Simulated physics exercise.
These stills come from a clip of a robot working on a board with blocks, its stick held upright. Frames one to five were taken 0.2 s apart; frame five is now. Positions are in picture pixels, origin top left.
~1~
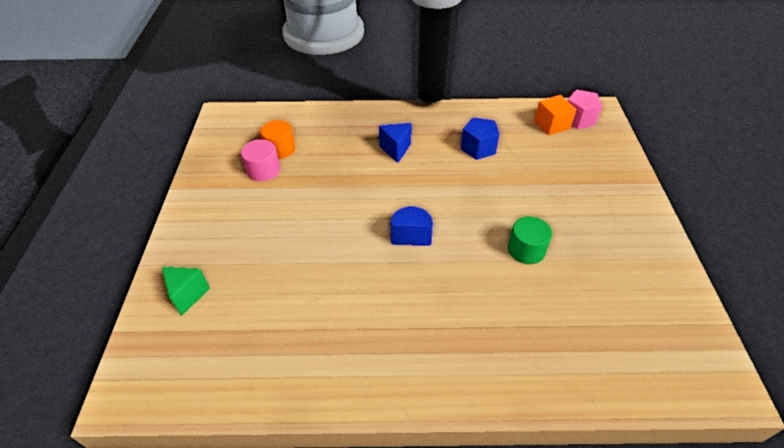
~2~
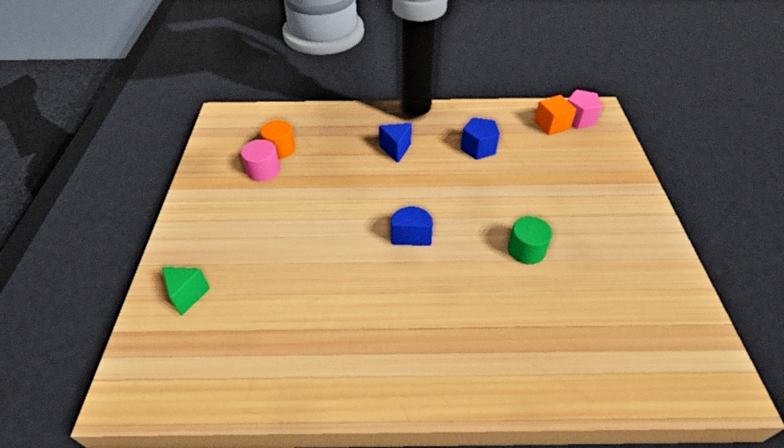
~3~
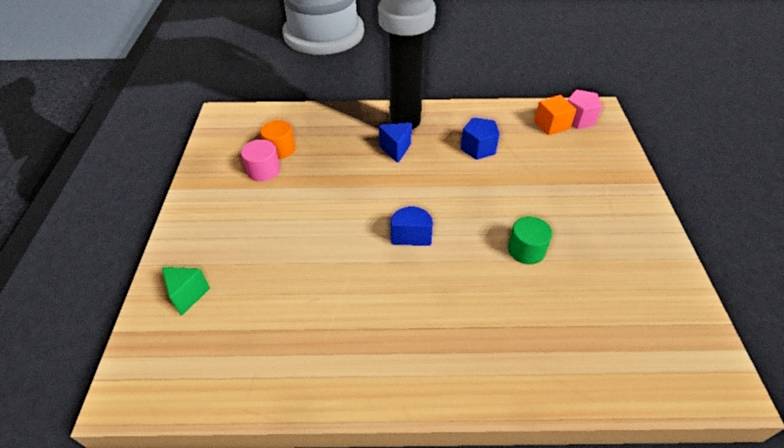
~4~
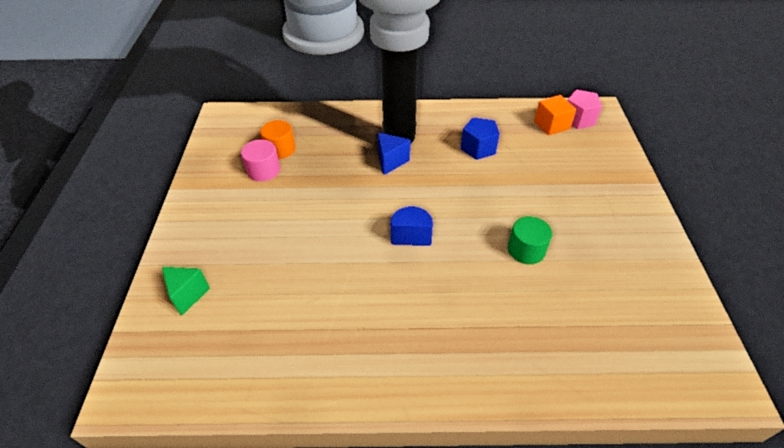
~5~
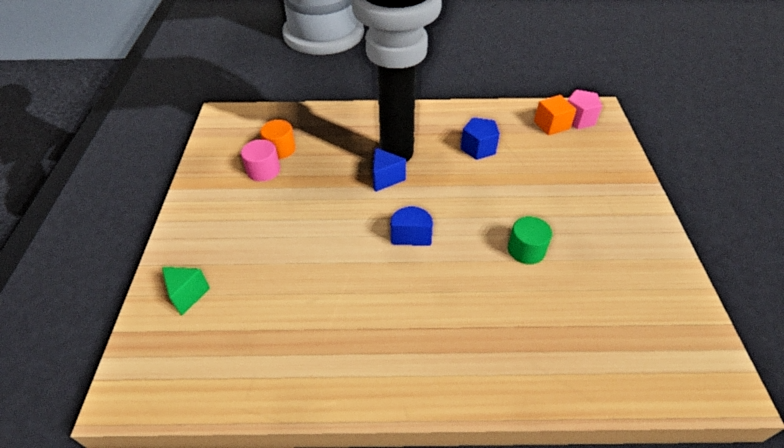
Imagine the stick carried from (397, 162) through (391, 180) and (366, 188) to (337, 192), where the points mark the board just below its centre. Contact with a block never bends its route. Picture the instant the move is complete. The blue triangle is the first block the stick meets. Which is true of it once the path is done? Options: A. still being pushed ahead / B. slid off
My pick is B.
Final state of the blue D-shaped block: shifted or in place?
Here the blue D-shaped block stays on its spot.
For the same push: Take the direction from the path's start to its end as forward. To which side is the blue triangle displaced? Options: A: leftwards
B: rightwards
My pick is A.
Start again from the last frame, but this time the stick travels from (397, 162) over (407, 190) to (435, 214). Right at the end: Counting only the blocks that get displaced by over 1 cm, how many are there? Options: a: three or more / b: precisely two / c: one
c (one)
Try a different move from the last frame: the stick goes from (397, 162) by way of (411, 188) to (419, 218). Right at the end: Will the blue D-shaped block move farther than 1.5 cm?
I believe not.
What follows on the original path. Halfway along, stick (379, 178); blue triangle (371, 186), turned 15° anticlockwise.
At the end, stick (336, 185); blue triangle (366, 190), turned 40° anticlockwise; blue D-shaped block still.
